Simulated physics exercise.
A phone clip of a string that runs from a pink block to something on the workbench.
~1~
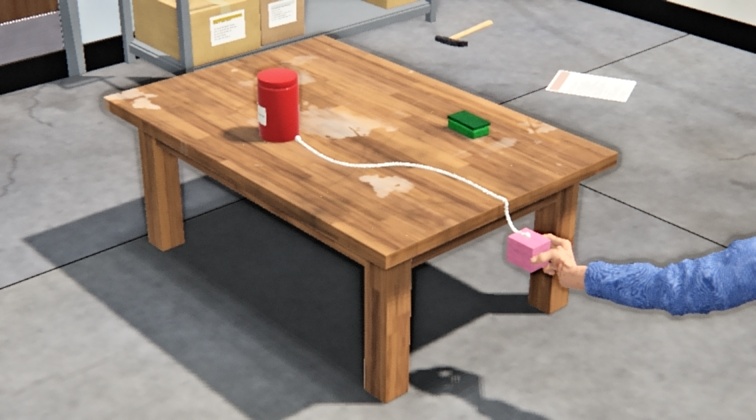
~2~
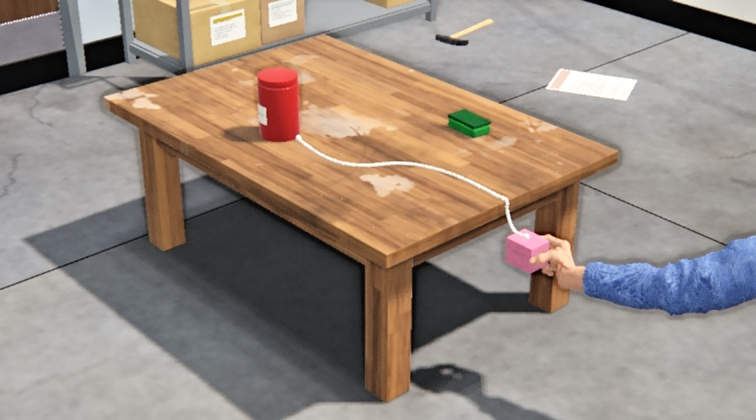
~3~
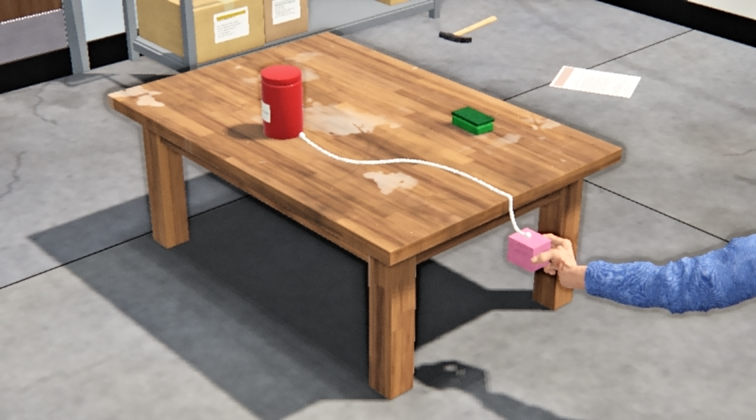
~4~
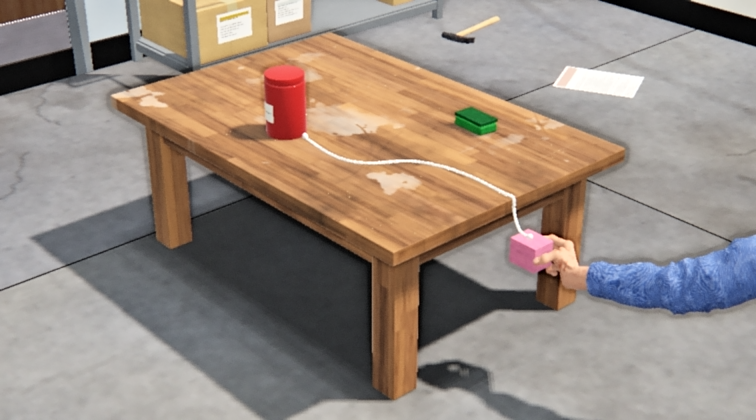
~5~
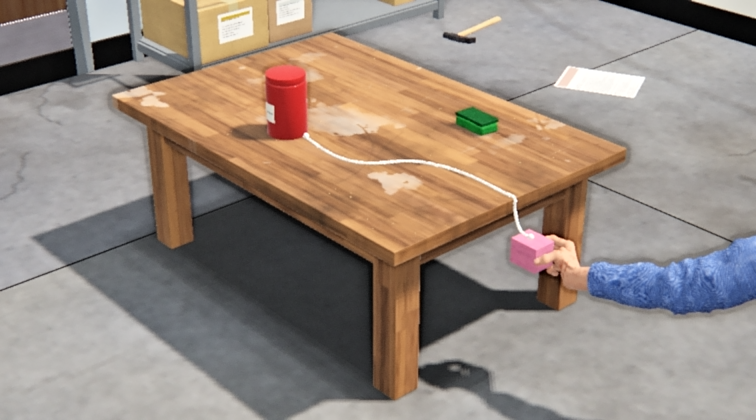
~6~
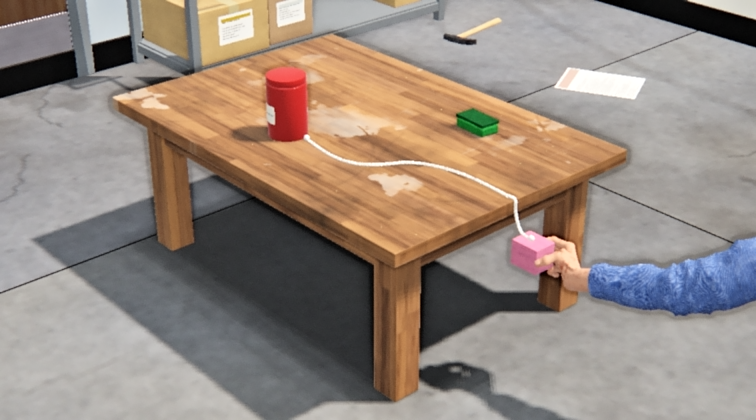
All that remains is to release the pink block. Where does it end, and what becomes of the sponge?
As it turns out, the pink block hangs in the air. The sponge remains where it stands.
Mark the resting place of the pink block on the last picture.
Around (526, 283).
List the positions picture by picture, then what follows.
In the first frame, pink block (528, 250); red canister (277, 75); sponge (469, 118).
In the second frame, pink block (527, 251).
In the third frame, pink block (529, 250).
In the fourth frame, pink block (531, 251); string through (351, 161) (429, 164).
In the fifth frame, pink block (532, 251); string through (352, 161) (430, 164).
In the sixth frame, pink block (533, 253); red canister (286, 74); sponge (478, 117); string tied to the canister, with little slack.
Then, 0.98 s past the final frame, block in the air near (529, 280); canister still; sponge still.
Then, 1.90 s past the final frame, block in the air near (515, 279); canister still; sponge still.
When it is over, block in the air near (526, 282); canister still; sponge still. The pink block ends up dangling and the sponge keeps its place.
